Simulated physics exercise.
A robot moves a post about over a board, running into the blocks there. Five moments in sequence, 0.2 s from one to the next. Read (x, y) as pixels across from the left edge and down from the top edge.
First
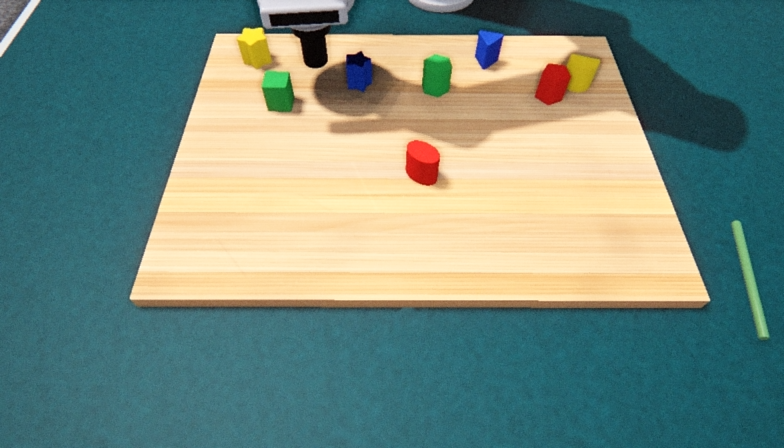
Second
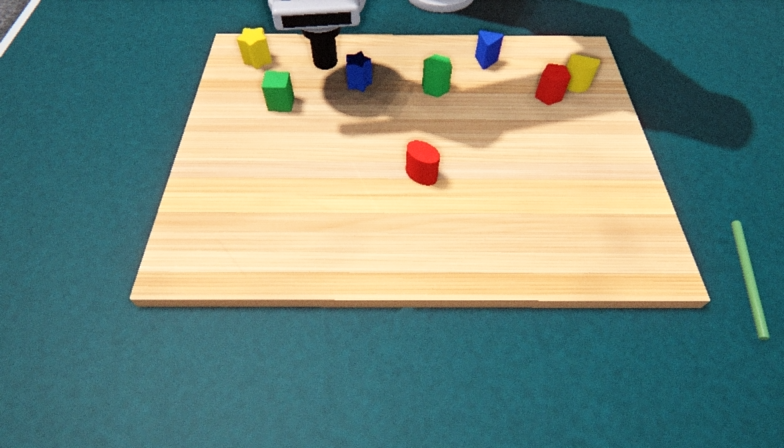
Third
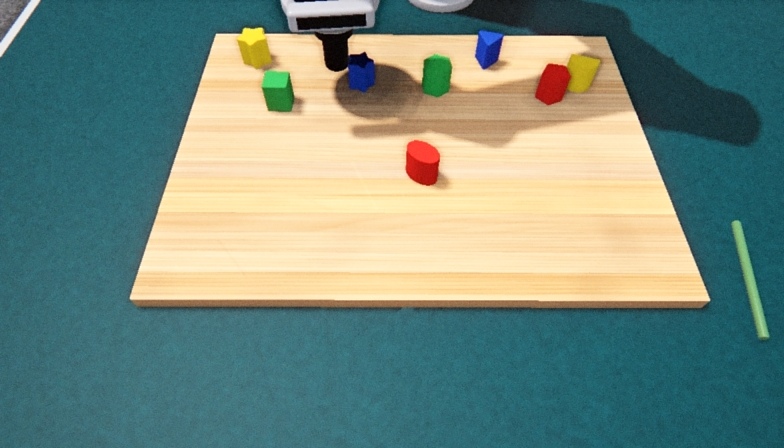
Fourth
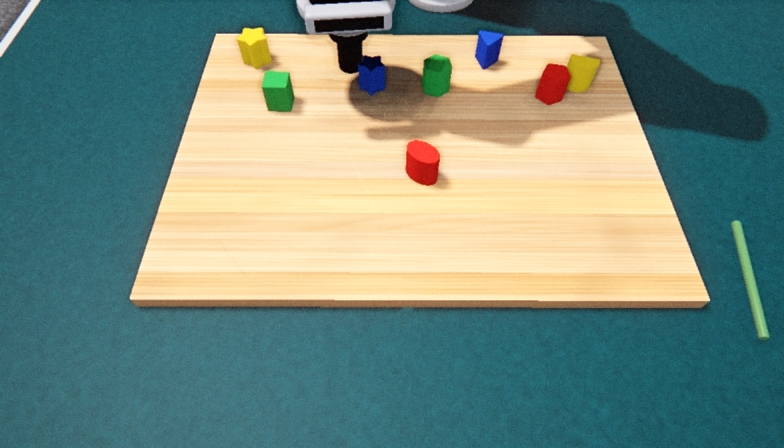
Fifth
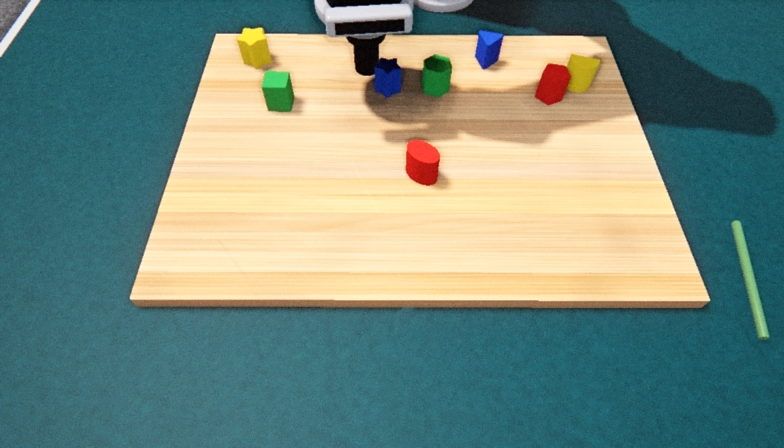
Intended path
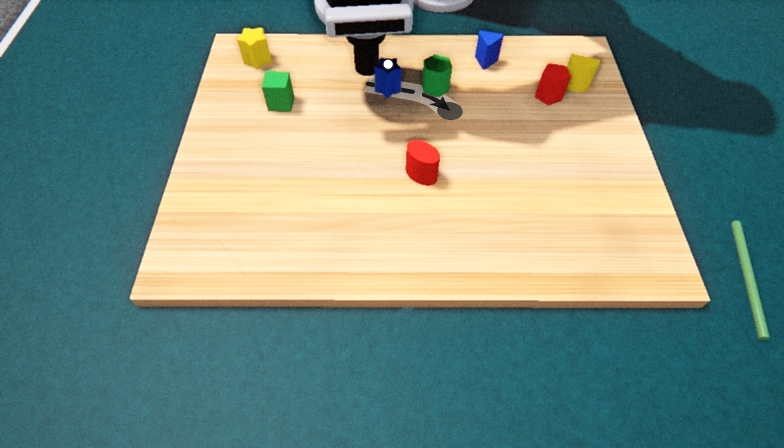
The clip shows a robot's black post moving right along the far side of a wooden board scattered with coloured blocks, then pushing the blue star block rightward toward a green hexagonal block while the other blocks stay still.
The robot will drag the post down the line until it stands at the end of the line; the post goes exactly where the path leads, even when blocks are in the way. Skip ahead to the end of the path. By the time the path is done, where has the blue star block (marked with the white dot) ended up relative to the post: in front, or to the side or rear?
The post still drives it.
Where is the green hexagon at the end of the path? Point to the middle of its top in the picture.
My best guess is (466, 63).
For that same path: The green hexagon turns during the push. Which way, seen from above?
It goes anticlockwise.
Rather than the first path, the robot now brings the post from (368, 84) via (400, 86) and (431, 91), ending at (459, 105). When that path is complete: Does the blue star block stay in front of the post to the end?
In short: Yes.
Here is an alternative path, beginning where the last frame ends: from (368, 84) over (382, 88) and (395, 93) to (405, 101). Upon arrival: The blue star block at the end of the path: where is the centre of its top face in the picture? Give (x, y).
By then it is at (431, 79).
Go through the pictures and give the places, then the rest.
The first frame shows lower end of the post at (316, 62), tops of blocks, blue star block at (357, 59), green hexagon at (438, 63).
The second frame shows post at (326, 63), blocks as before.
The third frame shows post at (337, 65), blue star block at (360, 59).
The fourth frame shows post at (351, 67), blue star block at (372, 62).
The fifth frame shows post at (367, 69), blue star block at (388, 64), green hexagon at (438, 63).
The drawn path runs from (368, 84) through (397, 89) and (427, 96) to (450, 111); the dot is on the blue star block.
On the path given first. One third of the way, post at (398, 75); blue star block at (420, 70); green hexagon at (442, 63).
Two thirds of the way, post at (428, 81); blue star block at (451, 77); green hexagon at (466, 63), turned 45° anticlockwise.
At the end, post at (452, 97); blue star block at (477, 90); green hexagon at (466, 63), turned 45° anticlockwise.
